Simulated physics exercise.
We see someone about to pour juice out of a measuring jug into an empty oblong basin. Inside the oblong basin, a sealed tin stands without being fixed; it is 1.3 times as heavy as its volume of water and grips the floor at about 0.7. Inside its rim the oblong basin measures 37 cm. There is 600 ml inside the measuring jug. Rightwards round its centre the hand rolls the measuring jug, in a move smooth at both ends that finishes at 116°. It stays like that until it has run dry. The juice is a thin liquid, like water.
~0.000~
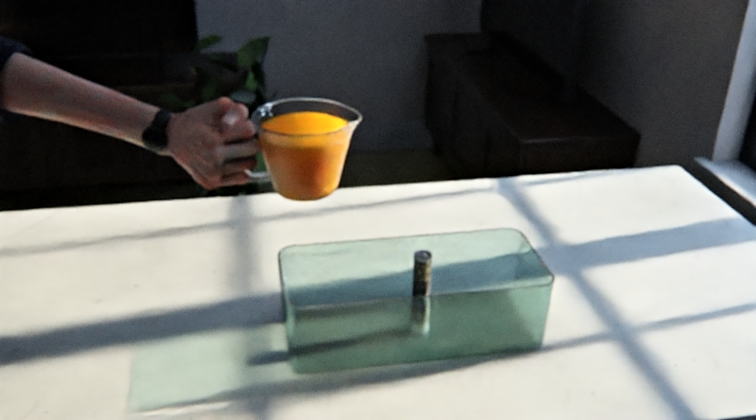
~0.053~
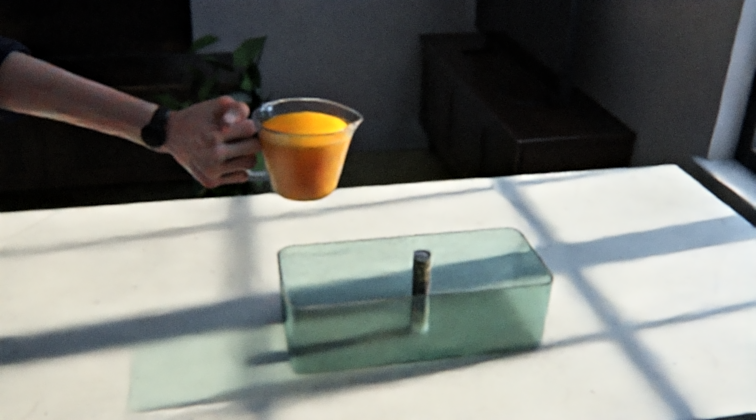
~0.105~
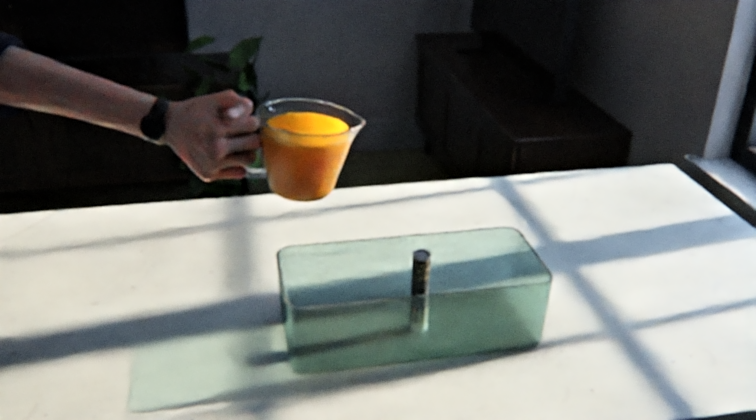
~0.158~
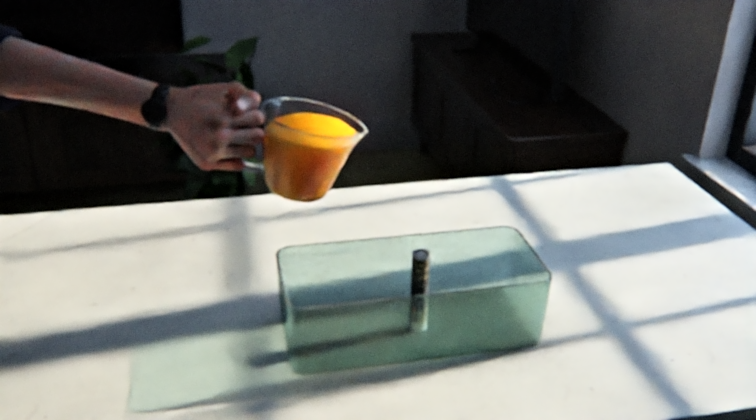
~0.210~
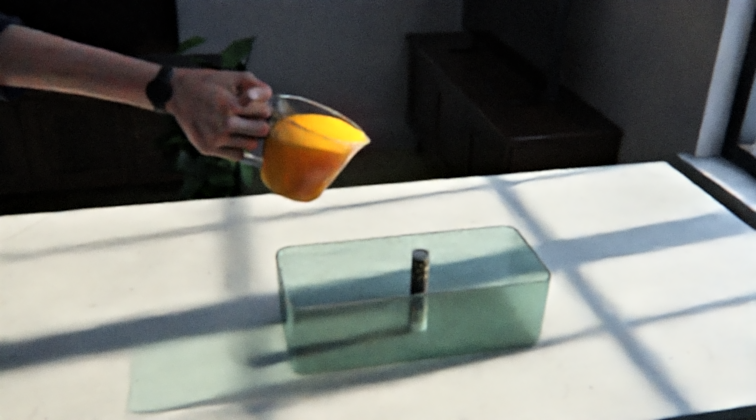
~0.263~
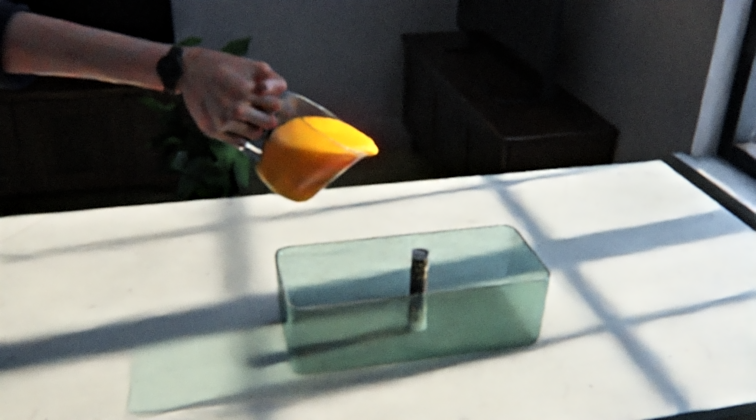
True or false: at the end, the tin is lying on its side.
True.
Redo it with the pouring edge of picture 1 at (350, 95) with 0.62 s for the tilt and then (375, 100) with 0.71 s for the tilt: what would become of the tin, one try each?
Run one: It tumbles. Run two: It tumbles.
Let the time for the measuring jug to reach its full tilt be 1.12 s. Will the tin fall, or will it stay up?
Well, the tin simply tips.
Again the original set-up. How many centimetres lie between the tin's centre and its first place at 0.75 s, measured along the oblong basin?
The tin is about 3 cm from where it started.
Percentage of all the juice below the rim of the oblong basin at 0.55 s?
I reckon close to 34 percent of it.
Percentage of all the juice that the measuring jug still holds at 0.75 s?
I'd say some 1 per cent remains.
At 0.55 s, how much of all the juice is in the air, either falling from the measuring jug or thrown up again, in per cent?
Near 38 per cent of it all.
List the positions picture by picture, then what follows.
In the first frame, it leans 0°; its right rim is at (362, 115); the juice meets the walls at (258, 129) and (349, 124); the oblong basin's rim runs from (282, 278) to (537, 255); the tin's top is at (423, 258).
In the second frame, it leans 2°; its right rim is at (362, 116); the juice meets the walls at (258, 128) and (349, 124).
In the third frame, it leans 6°; its right rim is at (364, 121); the juice meets the walls at (261, 127) and (351, 126).
In the fourth frame, it leans 14°; its right rim is at (367, 128); the juice meets the walls at (264, 127) and (355, 127).
In the fifth frame, it leans 23°; its right rim is at (369, 138); the juice meets the walls at (268, 131) and (364, 132).
In the sixth frame, it leans 35°; its right rim is at (369, 151); the juice meets the walls at (267, 139) and (366, 142); 3 per cent is over the edge.
Then, 0.55 s in, the tilt is 102° and 28 per cent is still to pour; the tin stands where it began.
Then, 0.75 s in, the tilt is 116° and 1 per cent is still to pour; the tin leans 11°.
Then, 0.97 s in, the tilt is 116° and 0 per cent is still to pour; the tin lies on its side.
Then, 1.21 s in, the tilt is 116° and 0 per cent is still to pour; the tin lies on its side.
Finally, the tin lies on its side.
